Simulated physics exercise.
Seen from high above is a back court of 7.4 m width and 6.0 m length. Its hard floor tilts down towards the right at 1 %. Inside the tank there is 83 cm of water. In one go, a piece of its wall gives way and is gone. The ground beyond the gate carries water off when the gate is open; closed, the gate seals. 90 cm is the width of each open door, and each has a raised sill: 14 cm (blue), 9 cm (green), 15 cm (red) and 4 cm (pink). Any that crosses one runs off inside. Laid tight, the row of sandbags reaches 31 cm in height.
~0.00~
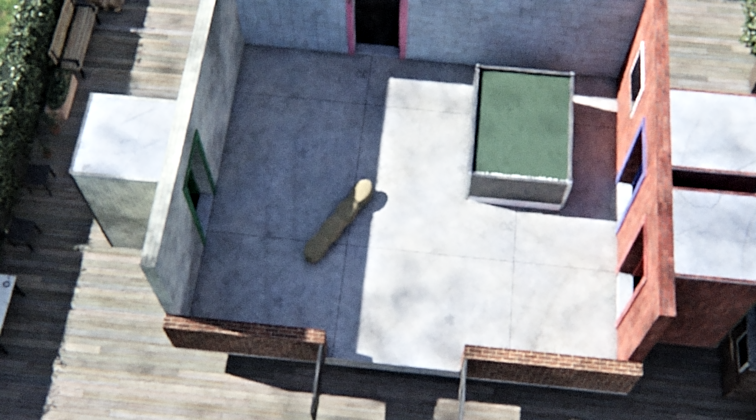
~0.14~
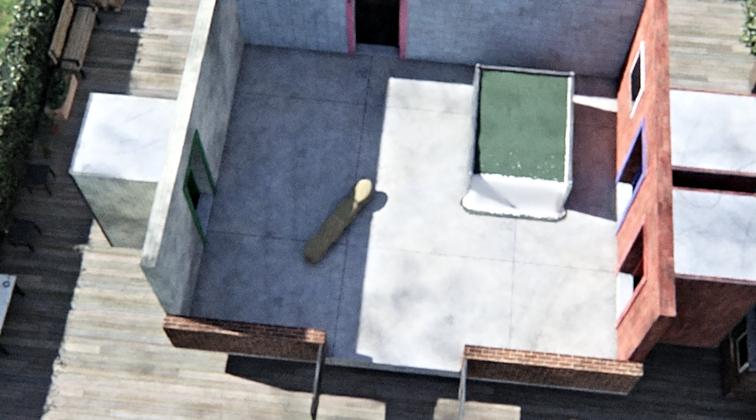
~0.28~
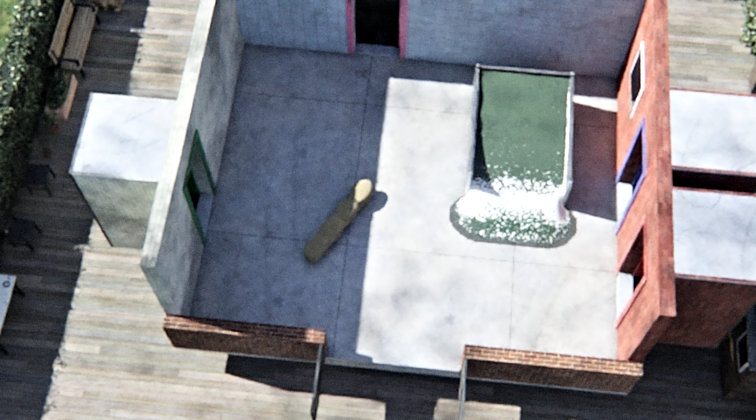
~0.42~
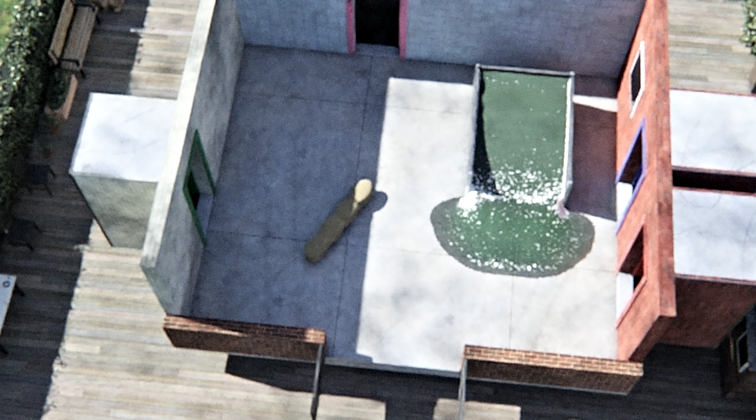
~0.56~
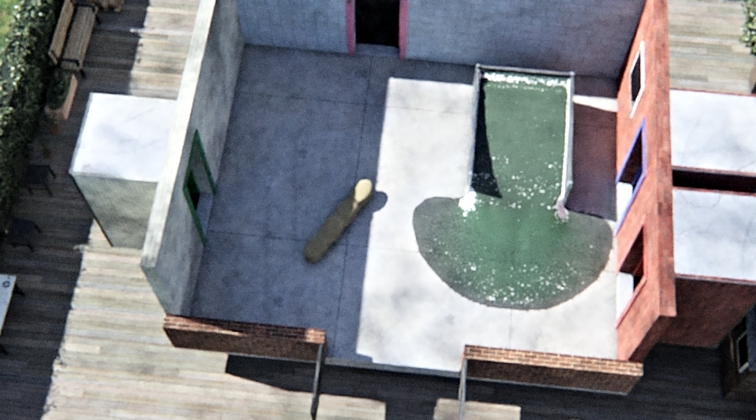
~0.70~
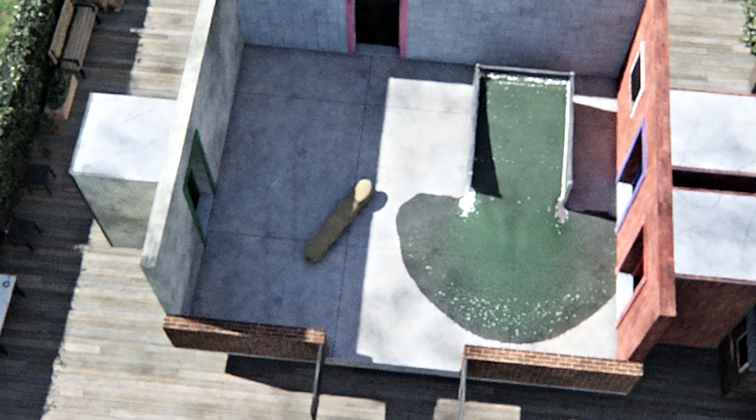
At the start, a still tank of green water stands near the upper right of a walled court. Water then bursts from its near side in white foam, and a rounded green pool fans across the pale floor, reaching the red wall on the right and spreading down towards the low brick walls.
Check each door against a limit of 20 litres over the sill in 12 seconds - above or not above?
Check: Blue door not above; green door not above; red door above; pink door not above.
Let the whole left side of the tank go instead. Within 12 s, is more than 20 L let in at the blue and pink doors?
Here's how it goes: Blue falls short, pink exceeds it.
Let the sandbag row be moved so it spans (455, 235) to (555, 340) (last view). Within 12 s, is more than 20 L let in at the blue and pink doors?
At the blue door the limit is not reached, and at the pink door it is exceeded.
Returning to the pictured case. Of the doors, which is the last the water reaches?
Pink.
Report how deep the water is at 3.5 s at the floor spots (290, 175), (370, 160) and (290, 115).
0, 0 and 0 cm, respectively.
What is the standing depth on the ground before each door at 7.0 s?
You'd see blue at 9 cm, green at 5 cm, red at 9 cm and pink at 0 cm.
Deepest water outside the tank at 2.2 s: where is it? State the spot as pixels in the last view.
Location: Approx. (606, 373).
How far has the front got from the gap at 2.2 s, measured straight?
I'd put it close to 4.6 m.
After 1.4 s water covers 30 % of the floor and is deepest (50 cm) near (606, 373); blue door 1 cm at the sill, 0 L in, green door not reached, red door 17 cm at the sill, 0 L in, pink door not reached.
After 2.2 s water covers 35 % of the floor and is deepest (51 cm) near (606, 373); blue door 1 cm at the sill, 0 L in, green door not reached, red door 24 cm at the sill, 5 L in, pink door not reached.
After 3.5 s water covers 40 % of the floor and is deepest (26 cm) near (617, 286); blue door 8 cm at the sill, 0 L in, green door not reached, red door 24 cm at the sill, 77 L in, pink door not reached.
After 7.0 s water covers 70 % of the floor and is deepest (16 cm) near (617, 121); blue door 9 cm at the sill, 0 L in, green door 5 cm at the sill, 0 L in, red door 9 cm at the sill, 99 L in, pink door not reached.
After 12.0 s water covers 95 % of the floor and is deepest (10 cm) near (617, 137); blue door 8 cm at the sill, 0 L in, green door 2 cm at the sill, 0 L in, red door 6 cm at the sill, 99 L in, pink door 4 cm at the sill, 1 L in.
